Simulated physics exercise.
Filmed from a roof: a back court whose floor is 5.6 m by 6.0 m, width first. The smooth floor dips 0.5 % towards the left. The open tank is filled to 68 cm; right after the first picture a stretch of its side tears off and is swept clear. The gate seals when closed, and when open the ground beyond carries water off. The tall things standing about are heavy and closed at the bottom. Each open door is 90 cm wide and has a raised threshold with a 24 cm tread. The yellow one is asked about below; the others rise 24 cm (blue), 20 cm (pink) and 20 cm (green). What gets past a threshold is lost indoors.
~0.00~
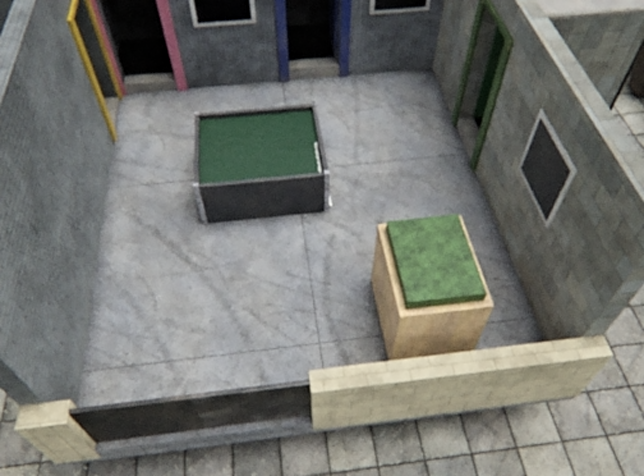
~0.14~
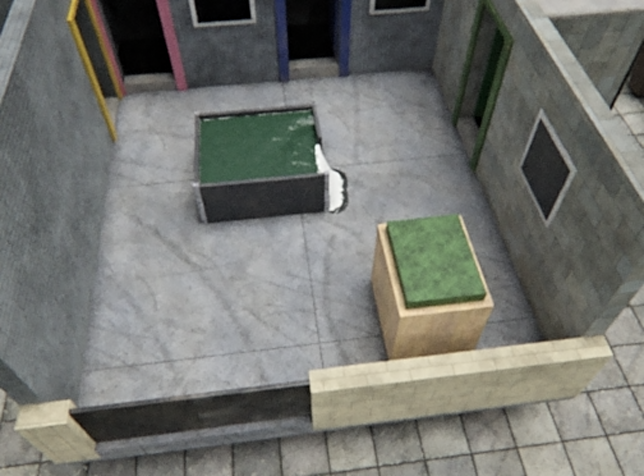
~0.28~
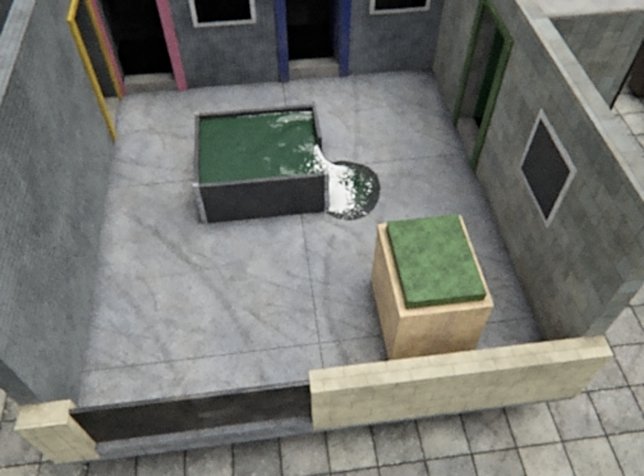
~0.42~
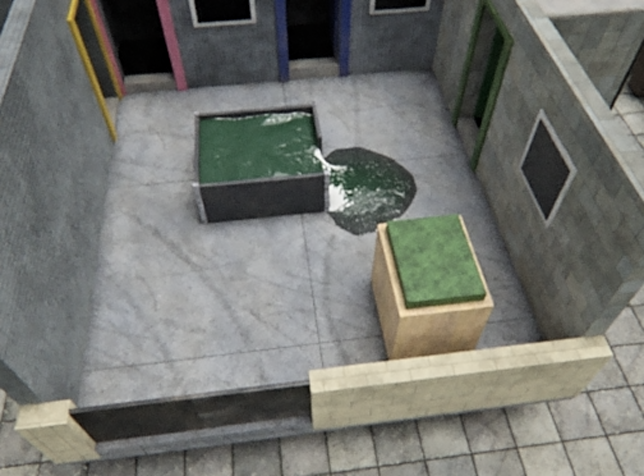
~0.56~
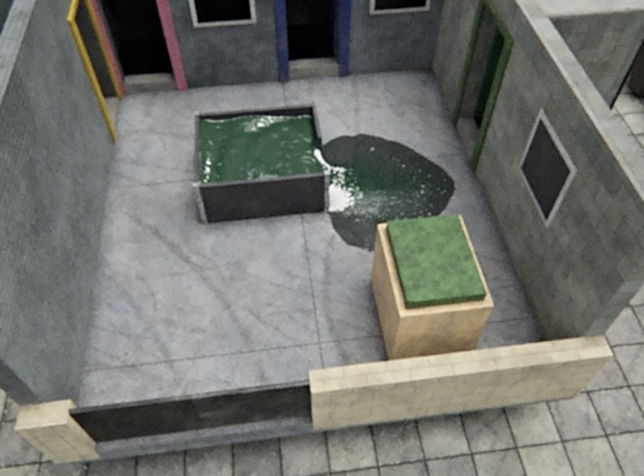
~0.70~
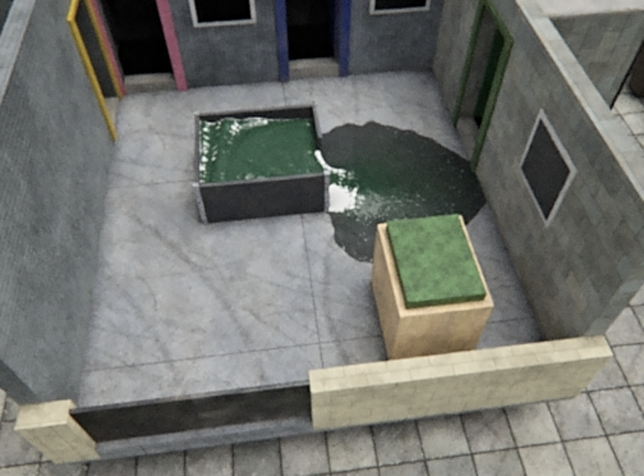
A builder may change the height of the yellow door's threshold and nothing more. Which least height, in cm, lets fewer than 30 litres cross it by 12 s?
Close to 5.5 cm is just enough.
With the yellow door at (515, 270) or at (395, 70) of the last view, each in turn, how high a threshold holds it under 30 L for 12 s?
About 11.5 and 11.0 cm.
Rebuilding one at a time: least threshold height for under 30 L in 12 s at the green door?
About 16 cm at green.
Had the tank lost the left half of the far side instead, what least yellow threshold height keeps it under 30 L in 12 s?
Some 25 cm.
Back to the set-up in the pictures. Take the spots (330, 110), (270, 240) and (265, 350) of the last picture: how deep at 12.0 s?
Roughly 4, 3 and 2 cm, in turn.
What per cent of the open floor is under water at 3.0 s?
Near 35 per cent is wet.
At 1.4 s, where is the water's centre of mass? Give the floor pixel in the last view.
Near (324, 183).
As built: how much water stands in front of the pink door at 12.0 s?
Some 9.0 cm.
After 1.4 s water covers 25 % of the floor, deepest (28 cm) near (483, 192); it has not reached the yellow door.
After 3.0 s water covers 35 % of the floor, deepest (23 cm) near (551, 356); it has not reached the yellow door.
After 12.0 s water covers 95 % of the floor, deepest (10 cm) near (121, 96); 9 cm at the yellow door, 3 litres in over its 8 cm threshold.
At the yellow door as built, the water arrived by 5.2 s and peaked near 9 cm at 8.0 s.
Run again over the same 12 s with other heights there, 37 litres in over 5 cm, 14 litres over 6.5 cm. The limit of 30 litres is kept from about 5.5 cm up.
